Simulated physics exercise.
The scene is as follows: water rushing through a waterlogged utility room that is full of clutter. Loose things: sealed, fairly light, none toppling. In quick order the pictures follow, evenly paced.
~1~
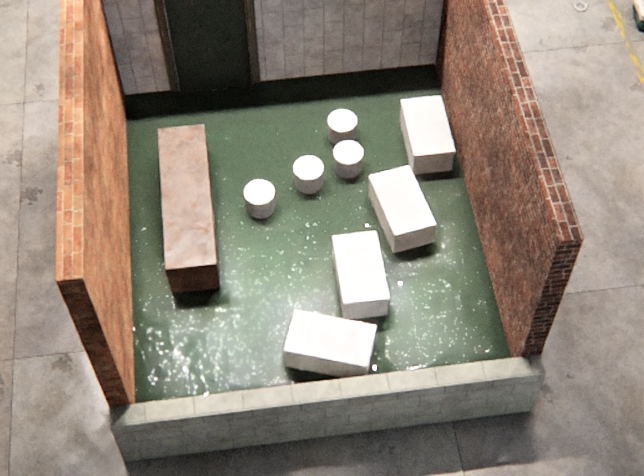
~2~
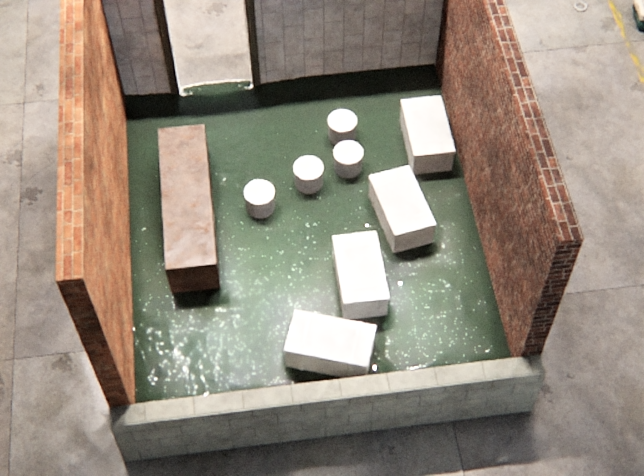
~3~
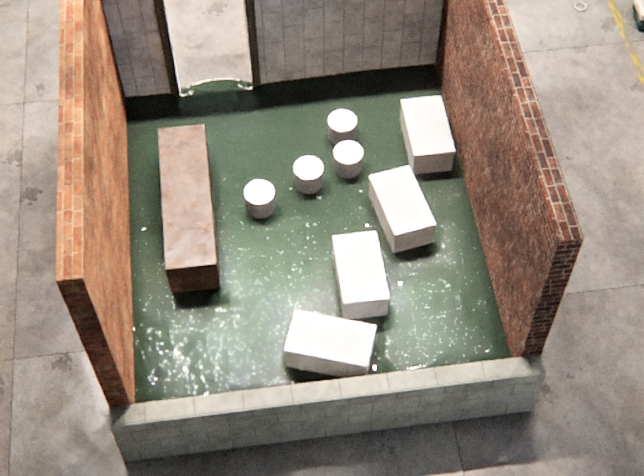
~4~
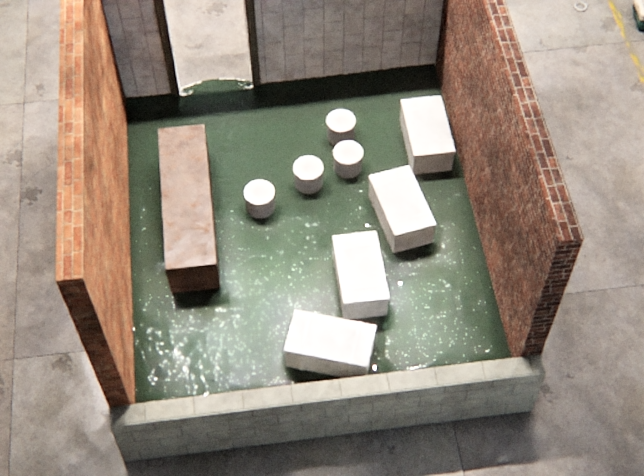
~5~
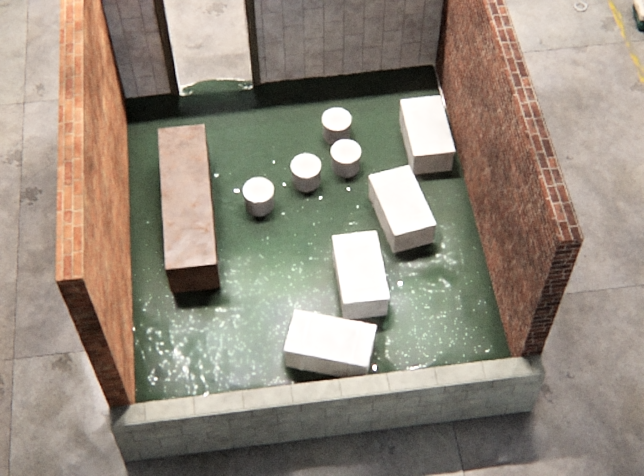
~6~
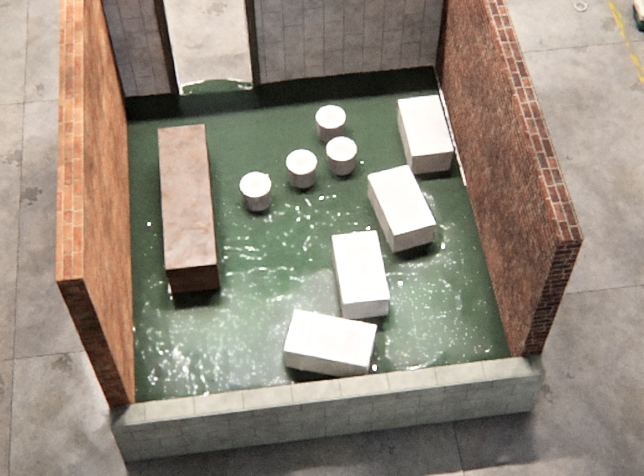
The clip opens on a walled enclosure of green water holding a long brown block, four white pails and four white boxes, with a dark gap in the back wall. Pale water then fills the gap and foams at its foot, and later the floating pails shift slightly left while ripples spread.
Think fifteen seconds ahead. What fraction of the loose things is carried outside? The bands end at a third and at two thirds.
Result: Mid band.
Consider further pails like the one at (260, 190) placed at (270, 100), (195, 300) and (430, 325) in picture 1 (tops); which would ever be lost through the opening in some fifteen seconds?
Taking them in turn: Flushed away, held back and held back.
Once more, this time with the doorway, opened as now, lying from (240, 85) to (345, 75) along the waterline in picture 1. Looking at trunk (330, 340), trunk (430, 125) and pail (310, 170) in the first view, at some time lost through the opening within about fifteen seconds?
First held back, then flushed away, then flushed away.
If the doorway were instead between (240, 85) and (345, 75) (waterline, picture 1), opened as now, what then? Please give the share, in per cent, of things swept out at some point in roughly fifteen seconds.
My figure is 80 in a hundred.
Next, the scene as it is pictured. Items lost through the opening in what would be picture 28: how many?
That makes 4.
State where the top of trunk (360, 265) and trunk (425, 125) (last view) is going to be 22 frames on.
I'd expect them about (331, 220) and (385, 96).
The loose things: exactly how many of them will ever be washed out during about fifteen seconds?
4 in all.
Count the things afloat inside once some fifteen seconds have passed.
Count: 4.
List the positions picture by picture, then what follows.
The first frame shows a pail at (342, 120), afloat; a pail at (308, 168) floats; 0 of 8 have shifted.
The second frame shows a pail at (342, 120) floats; a pail at (308, 168) floats; 0 of 8 have shifted.
The third frame shows a pail at (342, 120) floats; a pail at (308, 168), afloat; 0 of 8 have shifted.
The fourth frame shows a pail at (341, 120) floats; a pail at (308, 167), afloat; 0 of 8 have shifted.
The fifth frame shows a pail at (337, 119), afloat, close to its start; a pail at (306, 166), afloat, close to its start; 1 of 8 have shifted.
The sixth frame shows a pail at (331, 117) floats, close to its start; a pail at (302, 162), afloat, close to its start; 4 of 8 have shifted.
A moment on, 0 of 8 are out; 8 afloat.
Next, 1 of 8 are out; 7 afloat.
Later, 4 of 8 are out; 4 afloat.
In the end, 4 of 8 are out; 4 afloat.
